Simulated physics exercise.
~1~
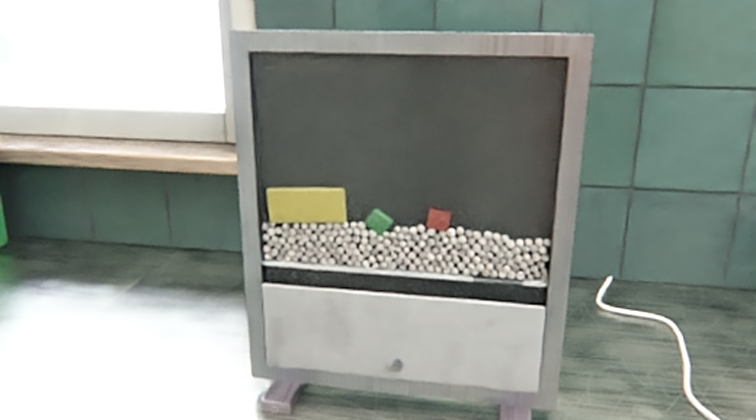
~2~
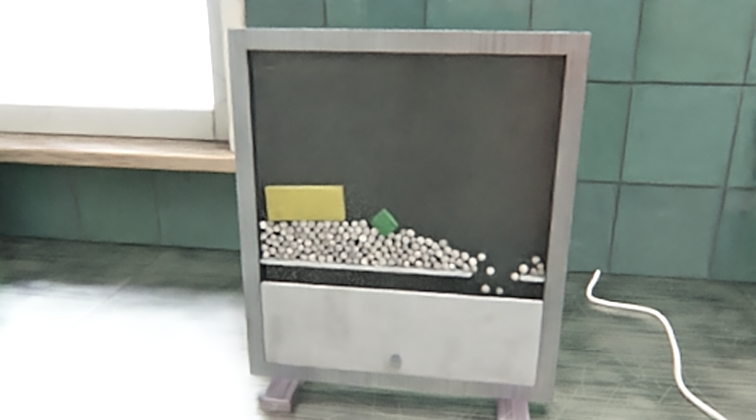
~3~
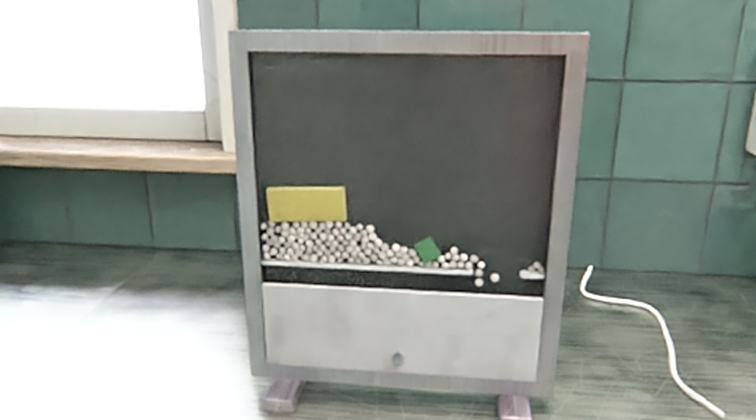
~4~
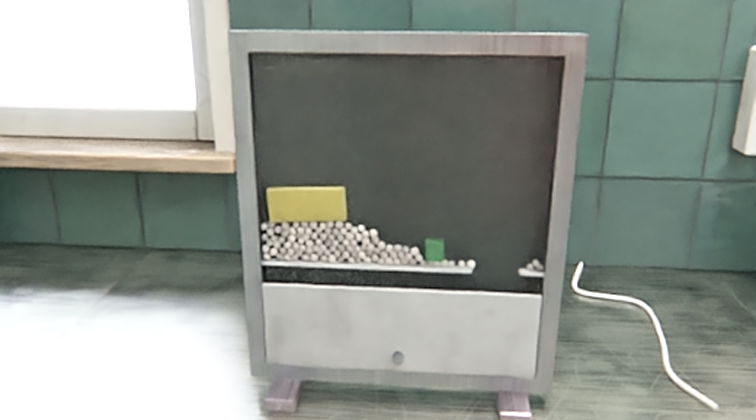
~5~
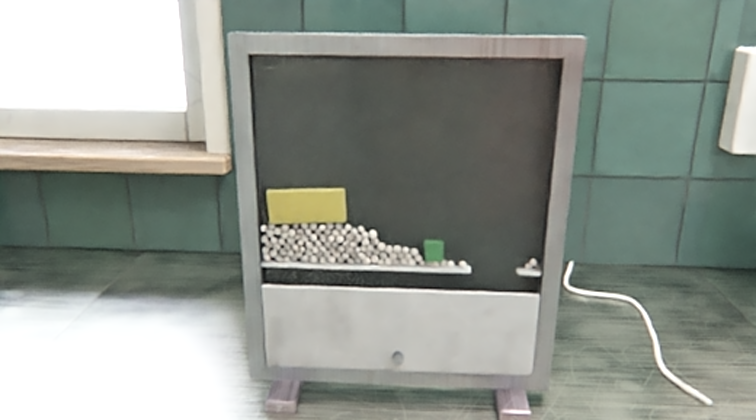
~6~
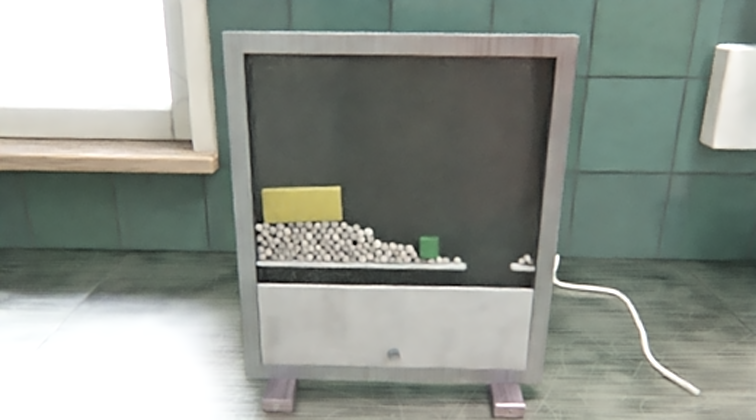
White beads poured through a gap that opened in the floor of a narrow case, and the red block disappeared from view. The green block slid right and settled upright near the gap, while the yellow block stayed on the remaining pile.
